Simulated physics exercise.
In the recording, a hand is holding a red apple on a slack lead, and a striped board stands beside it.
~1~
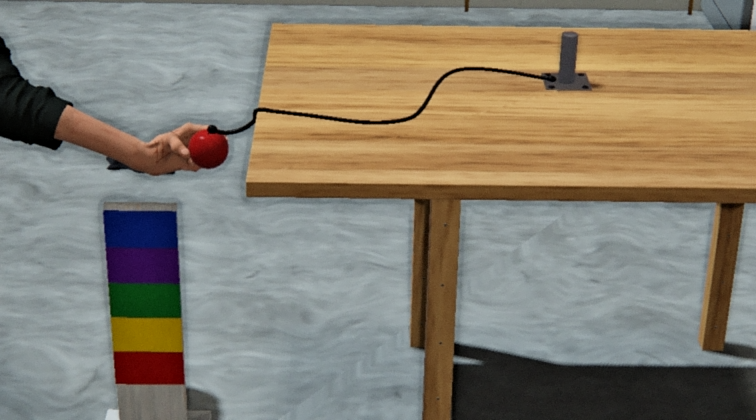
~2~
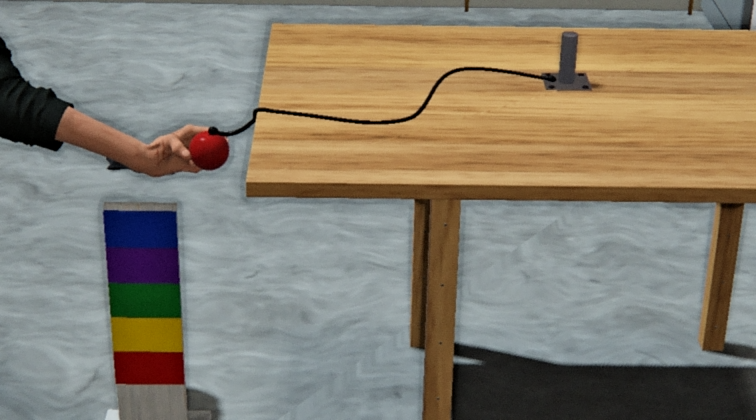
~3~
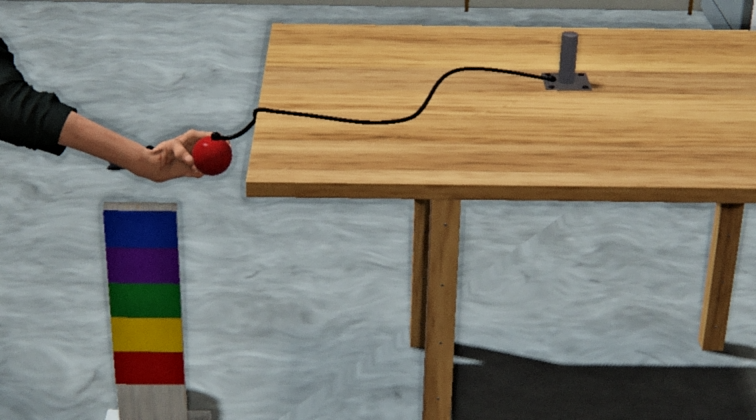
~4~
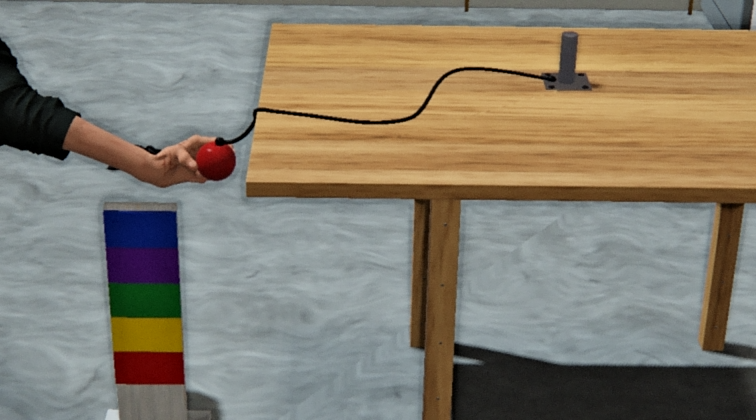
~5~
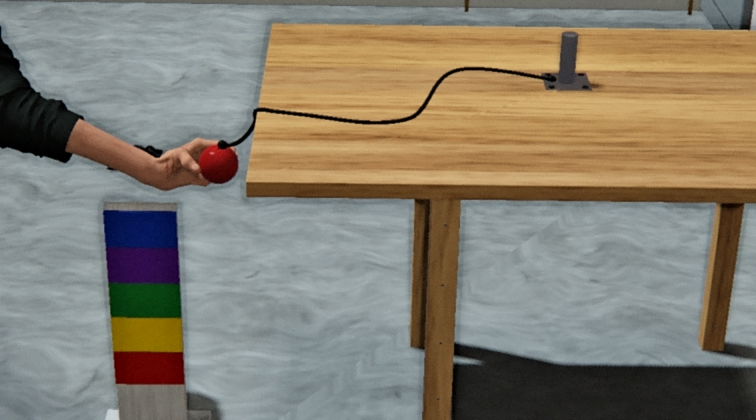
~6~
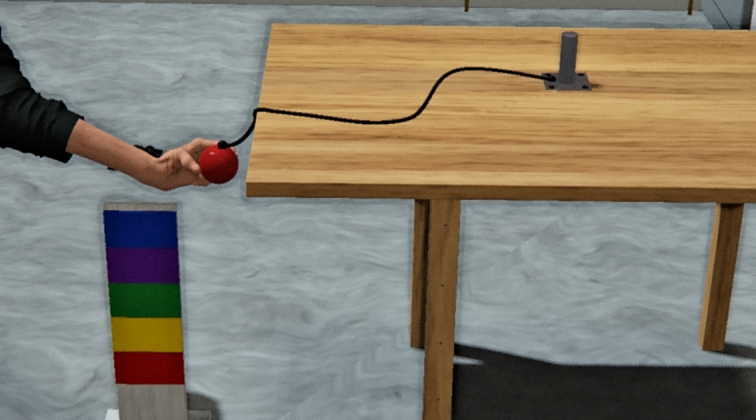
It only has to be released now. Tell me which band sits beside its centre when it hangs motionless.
The purple one sits beside it.
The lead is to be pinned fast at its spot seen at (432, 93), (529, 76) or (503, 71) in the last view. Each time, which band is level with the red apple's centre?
Note: Try 1 blue; try 2 purple; try 3 purple.
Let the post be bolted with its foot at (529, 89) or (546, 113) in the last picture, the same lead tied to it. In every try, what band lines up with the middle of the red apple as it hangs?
First case: Green. Second case: Green.
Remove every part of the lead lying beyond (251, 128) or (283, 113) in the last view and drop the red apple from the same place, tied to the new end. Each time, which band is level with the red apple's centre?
In order, the results are blue and none, it hangs higher.
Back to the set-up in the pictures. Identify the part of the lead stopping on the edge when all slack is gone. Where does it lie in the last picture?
(349, 121).
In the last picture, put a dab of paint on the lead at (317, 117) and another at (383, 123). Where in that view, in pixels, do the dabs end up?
At (257, 135), then (290, 97).
Early on, apple near (282, 245); level with purple.
Midway, apple near (239, 251); level with purple.
Finally, apple near (255, 258); level with purple. The purple one.
